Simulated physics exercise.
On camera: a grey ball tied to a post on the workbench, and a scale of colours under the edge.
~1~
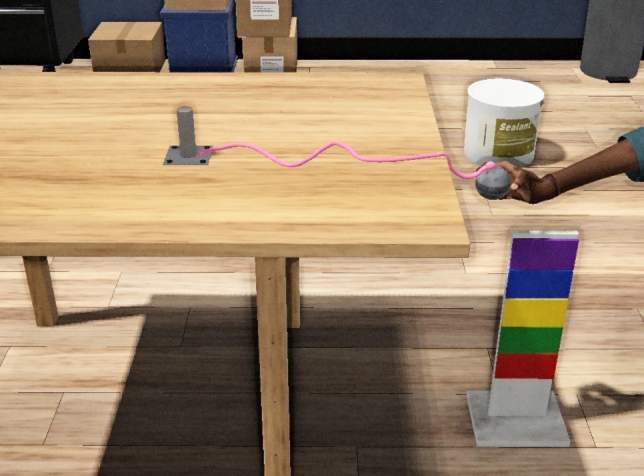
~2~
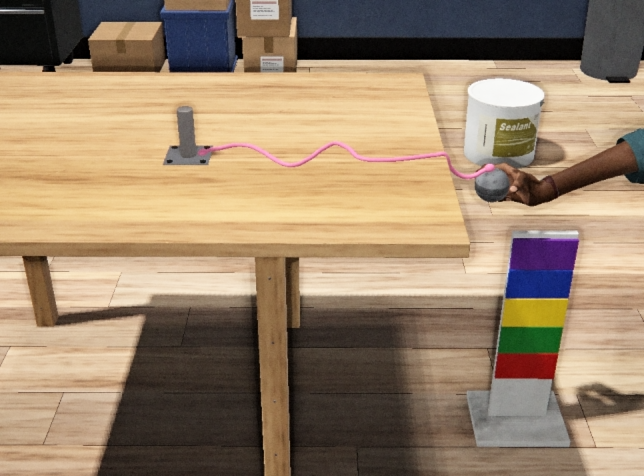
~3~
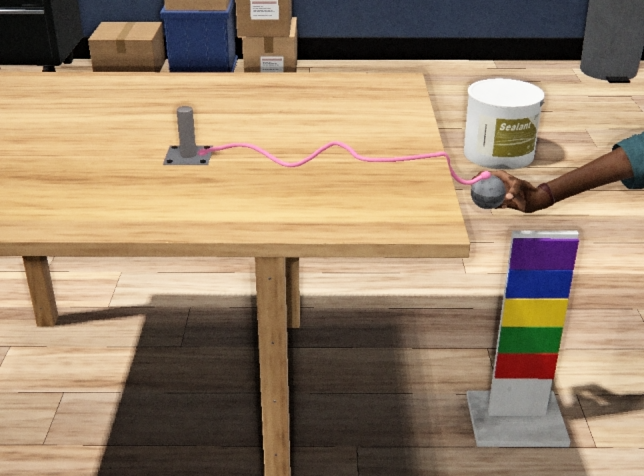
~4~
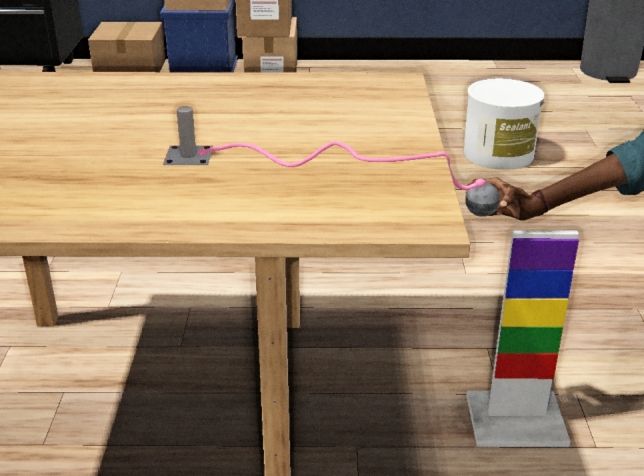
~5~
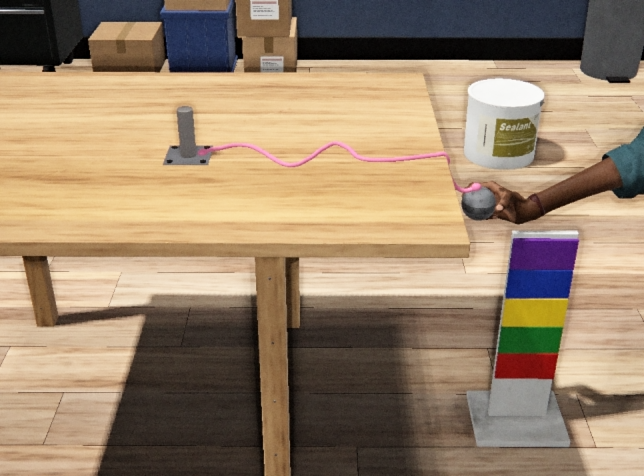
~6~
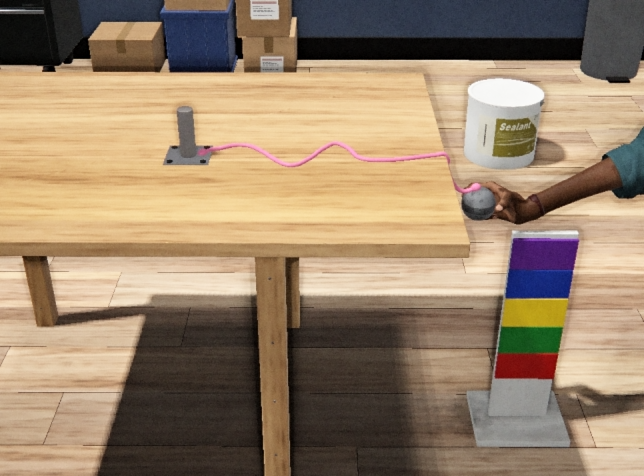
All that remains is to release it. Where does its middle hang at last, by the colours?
Its middle rests at the blue band.
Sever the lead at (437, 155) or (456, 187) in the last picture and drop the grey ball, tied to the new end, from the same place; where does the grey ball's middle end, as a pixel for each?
Near (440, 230) and (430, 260).
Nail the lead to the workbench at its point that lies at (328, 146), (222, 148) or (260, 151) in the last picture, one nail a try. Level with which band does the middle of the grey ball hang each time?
One after the other, purple; blue; blue.
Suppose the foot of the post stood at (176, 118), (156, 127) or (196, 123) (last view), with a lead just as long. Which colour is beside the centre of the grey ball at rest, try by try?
It would be purple; purple; blue.
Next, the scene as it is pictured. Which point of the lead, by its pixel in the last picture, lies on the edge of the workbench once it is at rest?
That spot is around (376, 161).
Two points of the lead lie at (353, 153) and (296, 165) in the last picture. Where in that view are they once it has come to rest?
The first at (417, 154), the second at (324, 154).
Soon after, ball near (432, 281); level with blue.
Then, ball near (444, 287); level with blue.
At rest, ball near (440, 289); level with blue. The blue one.
